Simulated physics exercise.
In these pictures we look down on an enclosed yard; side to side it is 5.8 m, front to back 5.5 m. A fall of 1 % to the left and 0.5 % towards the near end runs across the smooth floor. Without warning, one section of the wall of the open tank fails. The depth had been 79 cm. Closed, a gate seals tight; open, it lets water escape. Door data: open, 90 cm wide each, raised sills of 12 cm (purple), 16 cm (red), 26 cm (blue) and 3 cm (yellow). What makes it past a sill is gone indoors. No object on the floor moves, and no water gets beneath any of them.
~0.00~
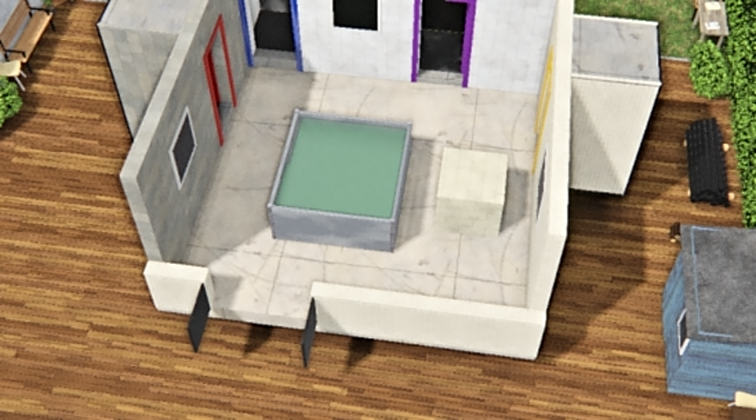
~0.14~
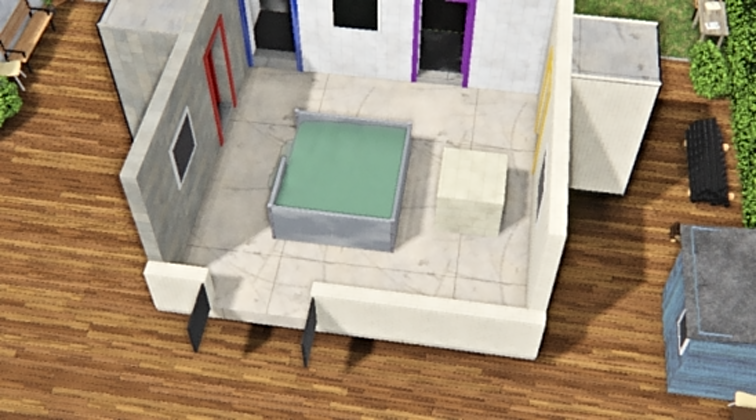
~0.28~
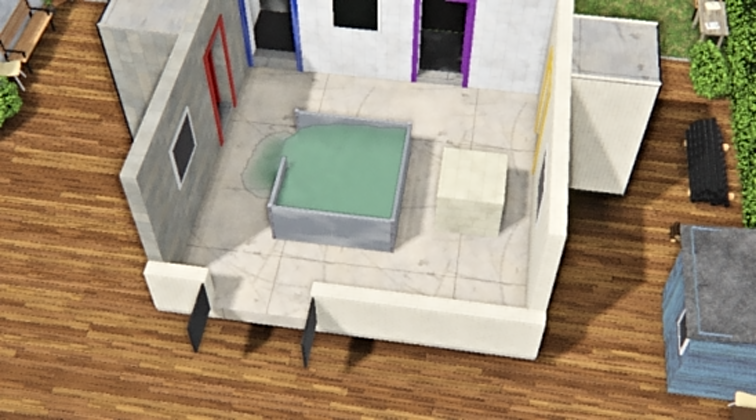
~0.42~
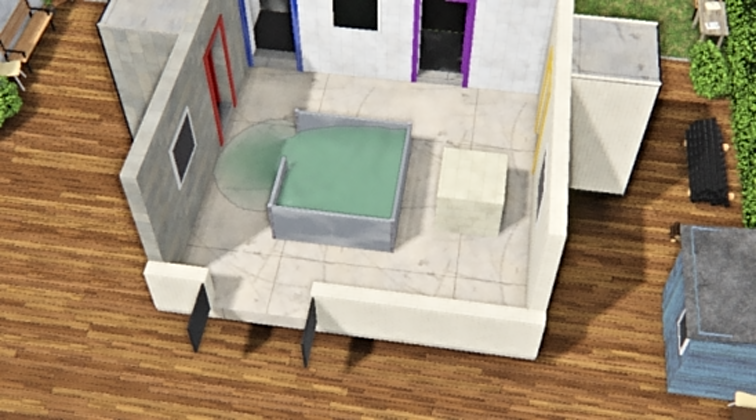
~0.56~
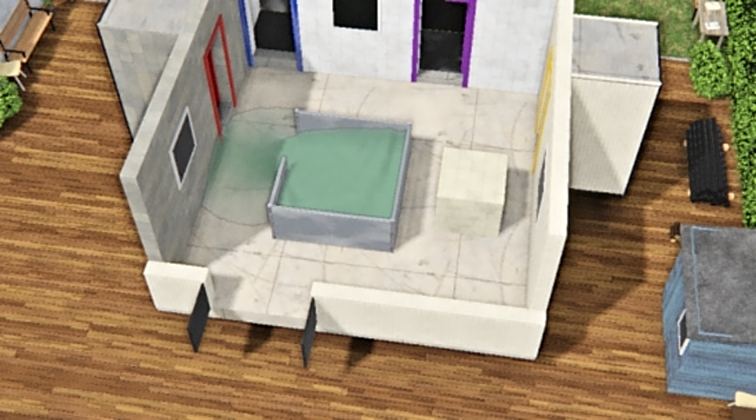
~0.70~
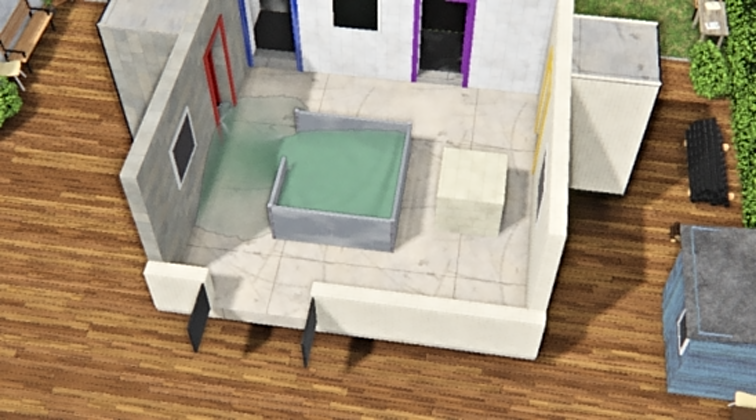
Green water poured out of the left side of an open gray tank in a walled yard, spreading over the pale floor to the left wall and fanning along it while the pale block stayed put.
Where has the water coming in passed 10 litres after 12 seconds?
One by one: At the purple door the limit will not be outstripped. At the red door the limit will be outstripped. At the blue door the limit will be outstripped. At the yellow door the limit will be outstripped.
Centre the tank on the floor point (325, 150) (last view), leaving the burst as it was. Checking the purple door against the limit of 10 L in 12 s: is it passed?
Purple: Within limit.
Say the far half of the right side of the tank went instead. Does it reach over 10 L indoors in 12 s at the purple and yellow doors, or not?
Lab note: Vs limit, purple door limit exceeded; yellow door limit exceeded.
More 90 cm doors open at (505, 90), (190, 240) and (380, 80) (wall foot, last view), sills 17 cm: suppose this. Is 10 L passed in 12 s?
In that order: Short of it, short of it, short of it.
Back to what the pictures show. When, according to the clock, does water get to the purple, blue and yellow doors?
Purple = 2.6 s, blue = 1.3 s, yellow = 4.0 s.
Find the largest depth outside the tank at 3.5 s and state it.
Depth max: Approx. 32 cm.
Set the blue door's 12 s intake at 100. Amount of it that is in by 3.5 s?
Estimate: Around 90 per cent.
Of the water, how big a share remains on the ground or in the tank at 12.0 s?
Close to 62 in a hundred remains.
After 1.4 s water covers 20 % of the floor and is deepest (55 cm) near (226, 161); purple door not reached, red door 41 cm at the sill, 73 L in, blue door 19 cm at the sill, 0 L in, yellow door not reached.
After 2.2 s water covers 35 % of the floor and is deepest (47 cm) near (249, 67); purple door not reached, red door 37 cm at the sill, 202 L in, blue door 38 cm at the sill, 39 L in, yellow door not reached.
After 3.5 s water covers 65 % of the floor and is deepest (32 cm) near (247, 73); purple door 3 cm at the sill, 0 L in, red door 27 cm at the sill, 297 L in, blue door 29 cm at the sill, 91 L in, yellow door not reached.
After 7.0 s water covers 95 % of the floor and is deepest (18 cm) near (229, 154); purple door 3 cm at the sill, 0 L in, red door 15 cm at the sill, 353 L in, blue door 16 cm at the sill, 99 L in, yellow door 12 cm at the sill, 91 L in.
After 12.0 s water covers 100 % of the floor and is deepest (12 cm) near (405, 204); purple door 7 cm at the sill, 0 L in, red door 9 cm at the sill, 354 L in, blue door 8 cm at the sill, 99 L in, yellow door 8 cm at the sill, 213 L in.
